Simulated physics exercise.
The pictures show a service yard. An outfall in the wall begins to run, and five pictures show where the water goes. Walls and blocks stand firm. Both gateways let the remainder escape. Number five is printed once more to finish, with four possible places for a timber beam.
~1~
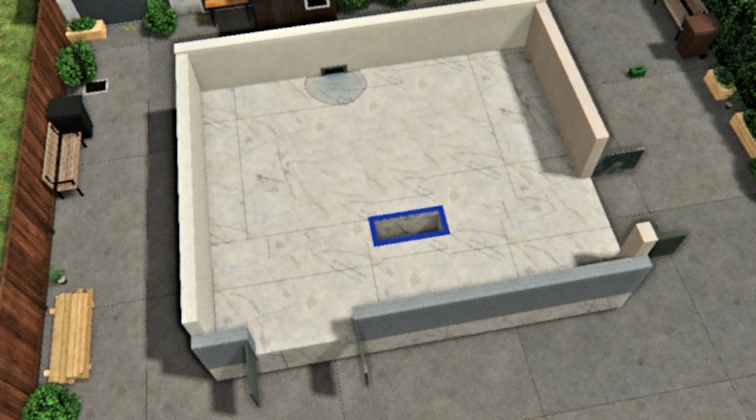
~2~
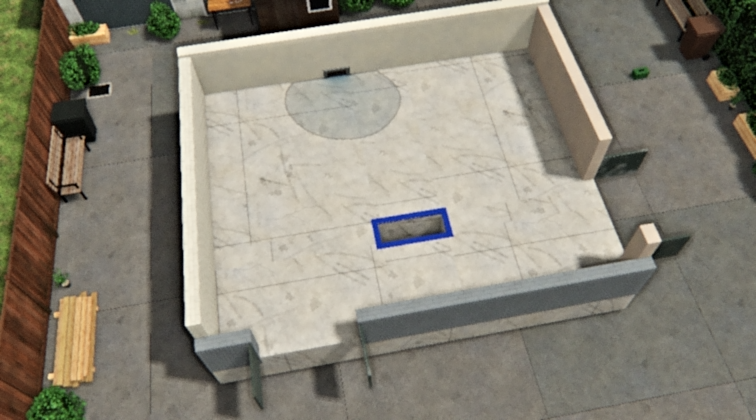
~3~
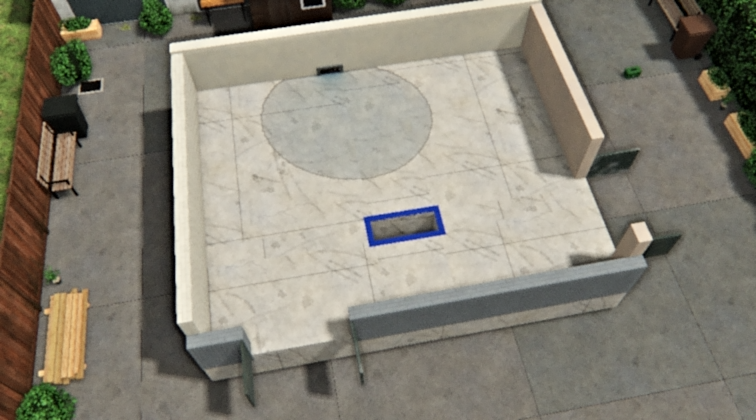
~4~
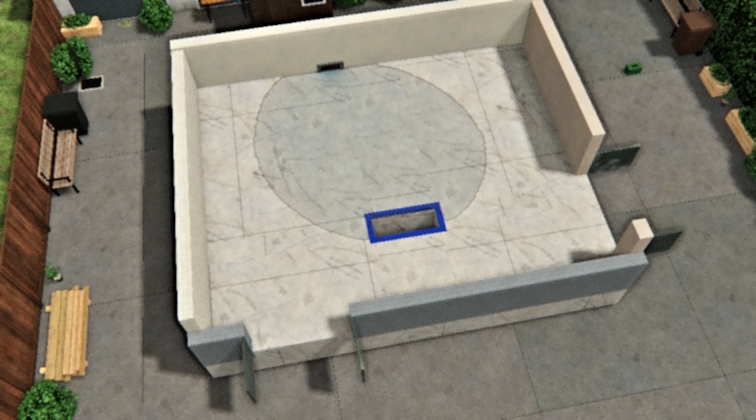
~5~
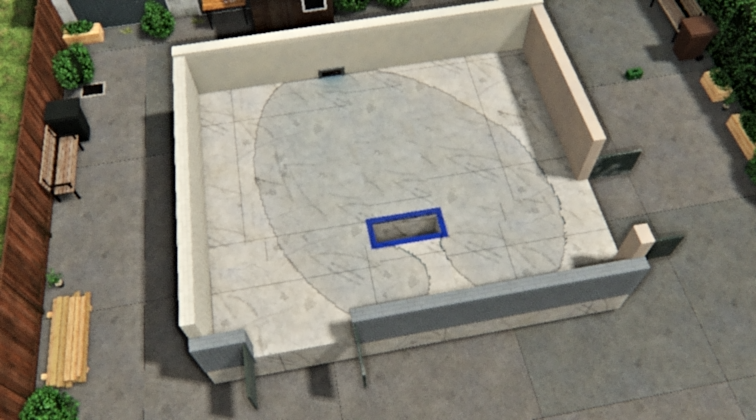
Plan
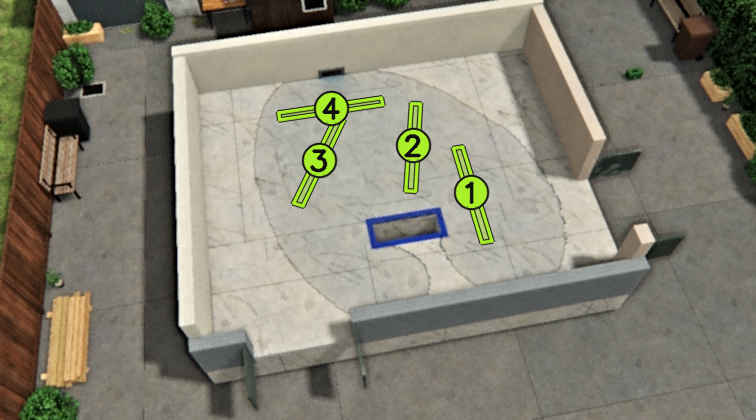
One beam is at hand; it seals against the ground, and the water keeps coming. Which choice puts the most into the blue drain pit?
Take 2.
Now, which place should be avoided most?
4 it is.
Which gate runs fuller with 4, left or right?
The right one.
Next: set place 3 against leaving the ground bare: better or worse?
Place 3 is worse.
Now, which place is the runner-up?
Here it is place 1.
On the marked copy, 1 from (486, 241) to (457, 147); 2 from (410, 191) to (415, 103); 3 from (298, 204) to (339, 119); 4 from (279, 116) to (382, 101).
If 1 is chosen, about 39 % of the stream runs into the blue drain pit, about 60 % out by the gates.
If 2 is chosen, about 63 % of the stream runs into the blue drain pit, about 36 % out by the gates.
If 3 is chosen, about 19 % of the stream runs into the blue drain pit, about 81 % out by the gates.
If 4 is chosen, about 4 % of the stream runs into the blue drain pit, about 93 % out by the gates.
